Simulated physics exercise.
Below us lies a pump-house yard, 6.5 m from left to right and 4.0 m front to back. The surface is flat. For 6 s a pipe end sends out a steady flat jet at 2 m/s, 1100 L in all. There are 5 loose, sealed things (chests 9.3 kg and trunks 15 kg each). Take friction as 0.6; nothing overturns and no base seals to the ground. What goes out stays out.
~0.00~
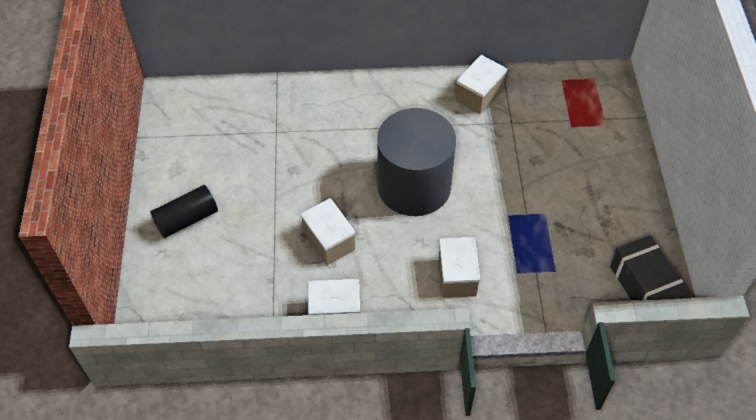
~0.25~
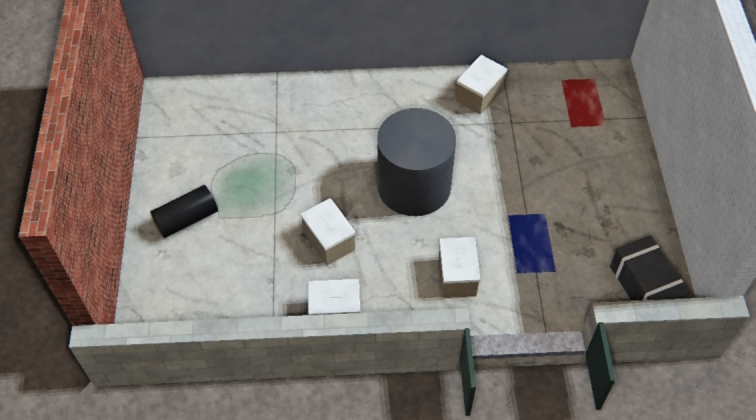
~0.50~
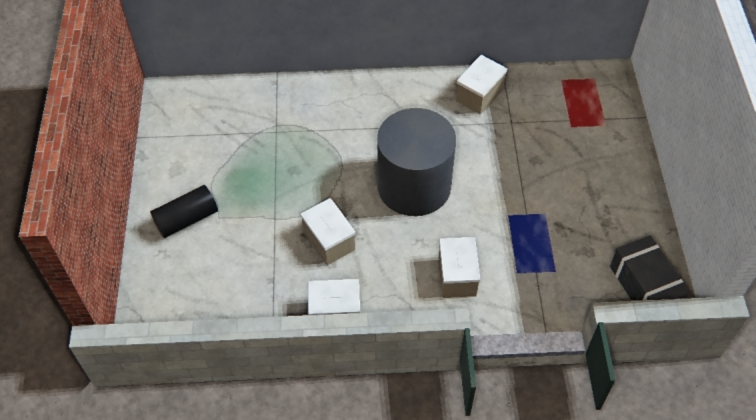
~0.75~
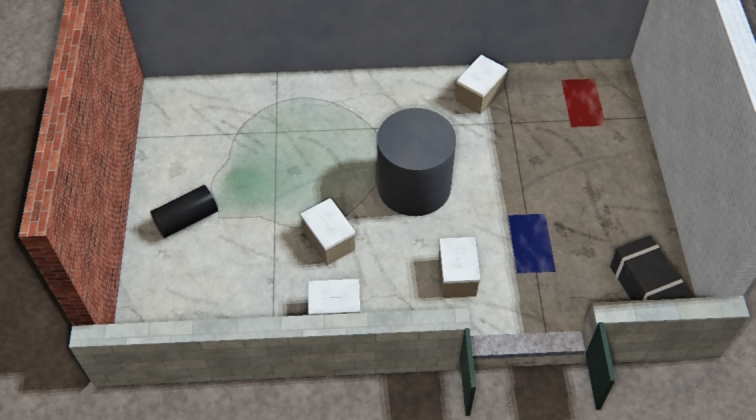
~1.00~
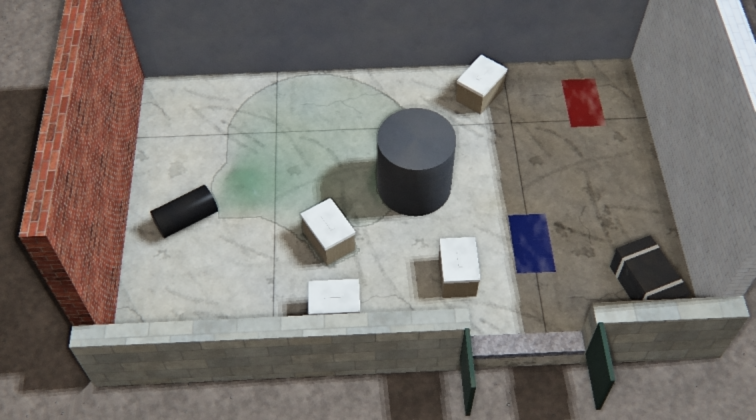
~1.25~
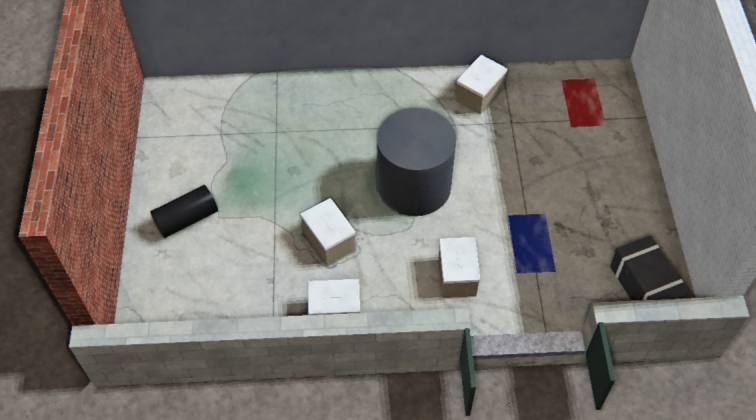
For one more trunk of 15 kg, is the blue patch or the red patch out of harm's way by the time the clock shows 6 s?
The blue one is safe.
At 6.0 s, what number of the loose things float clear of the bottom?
I count 1.
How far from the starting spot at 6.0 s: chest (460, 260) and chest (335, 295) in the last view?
In turn: 0 cm, 0 cm.
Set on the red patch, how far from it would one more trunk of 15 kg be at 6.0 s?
Some 200 cm.
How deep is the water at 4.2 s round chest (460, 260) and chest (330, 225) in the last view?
Roughly 2 and 3 cm.
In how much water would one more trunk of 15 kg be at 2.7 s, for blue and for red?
In turn 1 and 1 cm.
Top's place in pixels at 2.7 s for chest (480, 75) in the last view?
Around (507, 74).
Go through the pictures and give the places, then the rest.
In the first frame, a chest at (460, 259), on the bottom; a chest at (482, 75), on the bottom; the blue patch at (531, 243); the red patch at (583, 103); water covers 0.0 m2; 0 of 5 have shifted.
In the second frame, a chest at (460, 259) rests on the ground; a chest at (482, 75), on the bottom; the blue patch at (531, 243); the red patch at (583, 103); 0.7 m2 under water; 0 of 5 have shifted.
In the third frame, a chest at (460, 259) rests on the ground; a chest at (482, 75) rests on the ground; the blue patch at (531, 243); the red patch at (583, 103); water covers 1.6 m2; 0 of 5 have shifted.
In the fourth frame, a chest at (460, 259), on the bottom; a chest at (482, 75), on the bottom; the blue patch at (531, 243); the red patch at (583, 103); water covers 3.0 m2; 0 of 5 have shifted.
In the fifth frame, a chest at (460, 259), on the bottom; a chest at (482, 75) rests on the ground; the blue patch at (531, 243); the red patch at (583, 103); 4.6 m2 under water; 0 of 5 have shifted.
In the sixth frame, a chest at (460, 259) rests on the ground; a chest at (482, 75) rests on the ground; the blue patch at (531, 243); the red patch at (583, 103); water covers 5.9 m2; 0 of 5 have shifted.
After 1.8 s on blue it would be 0 cm off in 0 cm of water; on red it would be 0 cm off in 0 cm of water.
After 2.7 s on blue it would be 0 cm off in 1 cm of water; on red it would be 0 cm off in 1 cm of water.
After 4.2 s on blue it would be 0 cm off in 1 cm of water; on red it would be 40 cm off in 5 cm of water.
After 6.0 s on blue it would be 0 cm off in 2 cm of water; on red it would be 177 cm off in 6 cm of water.
